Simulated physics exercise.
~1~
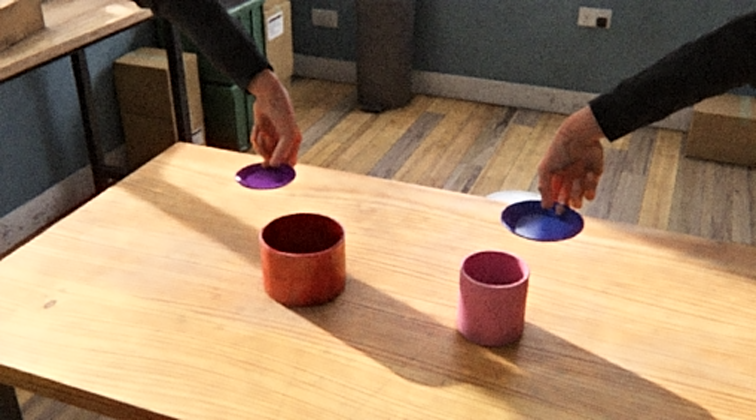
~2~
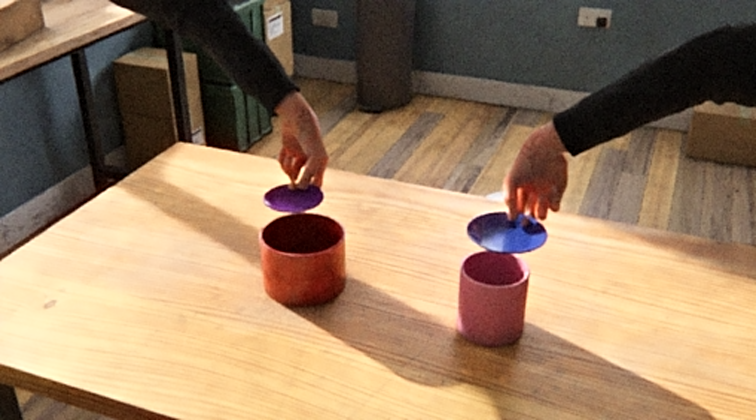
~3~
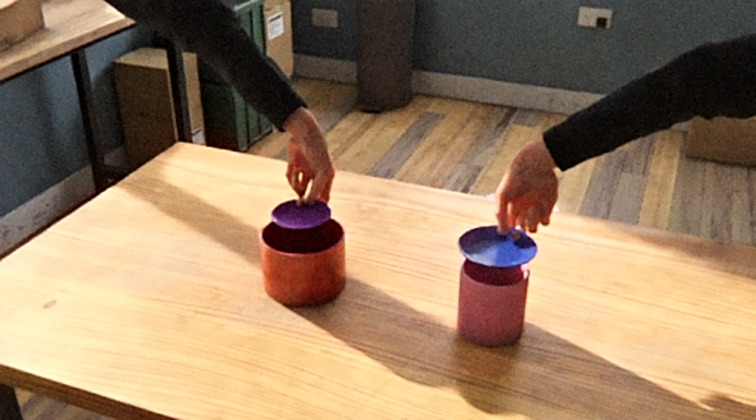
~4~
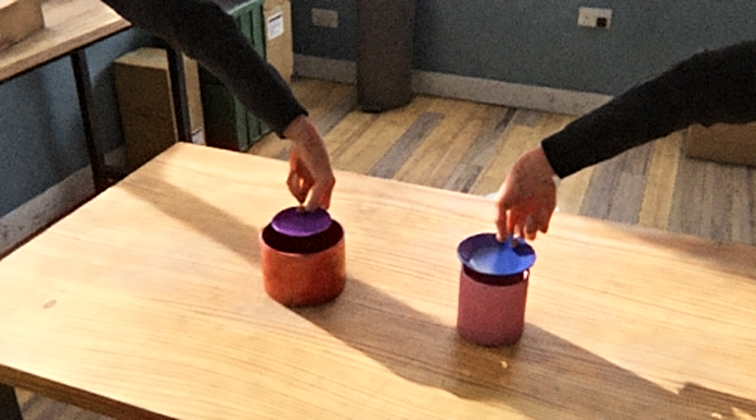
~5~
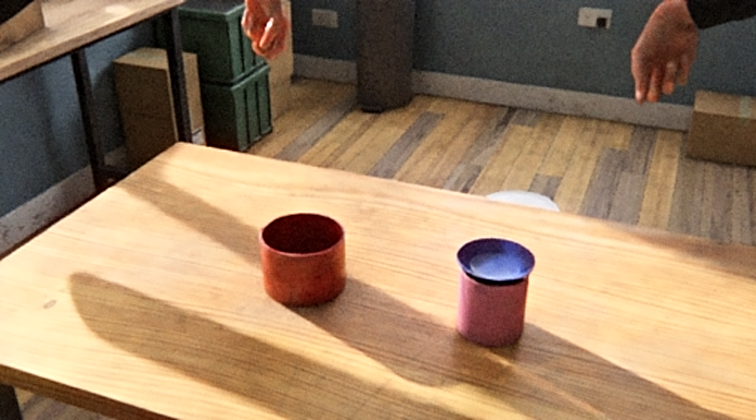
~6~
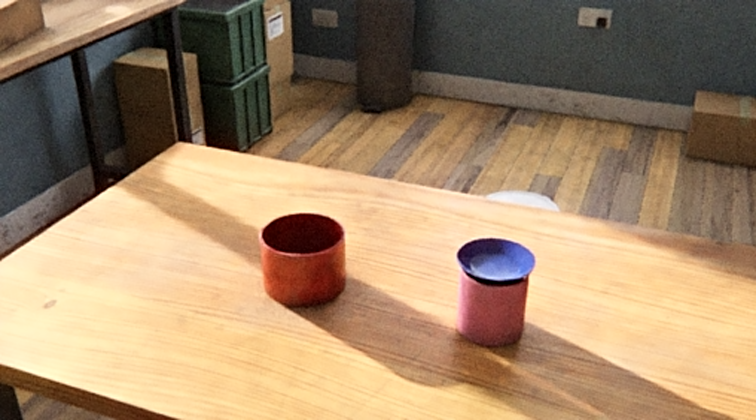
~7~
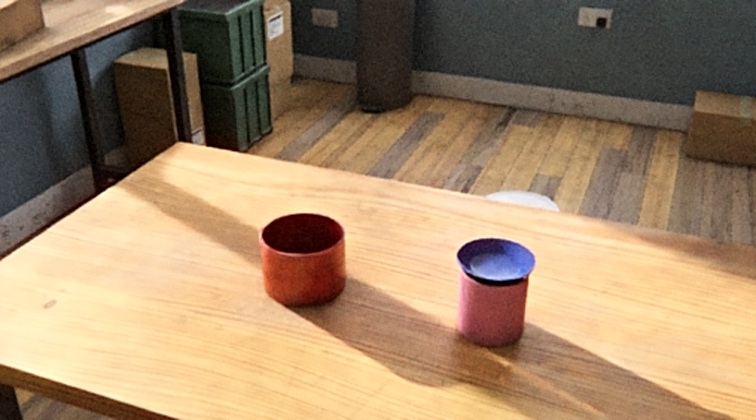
In a room with a plank floor and blue-grey walls, a still view looks down at an angle on a wooden table crossed by shadows. An open red-orange container stands left of centre, and a narrower pink cup stands to the right. Two dark-sleeved arms reach in, one hand holding a small purple saucer, the other a wider blue one. The hands bring the saucers over the containers and lower them, then let go and draw back out of view. The purple saucer has dropped inside the left container, out of sight, while the blue one rests on the pink cup's rim.
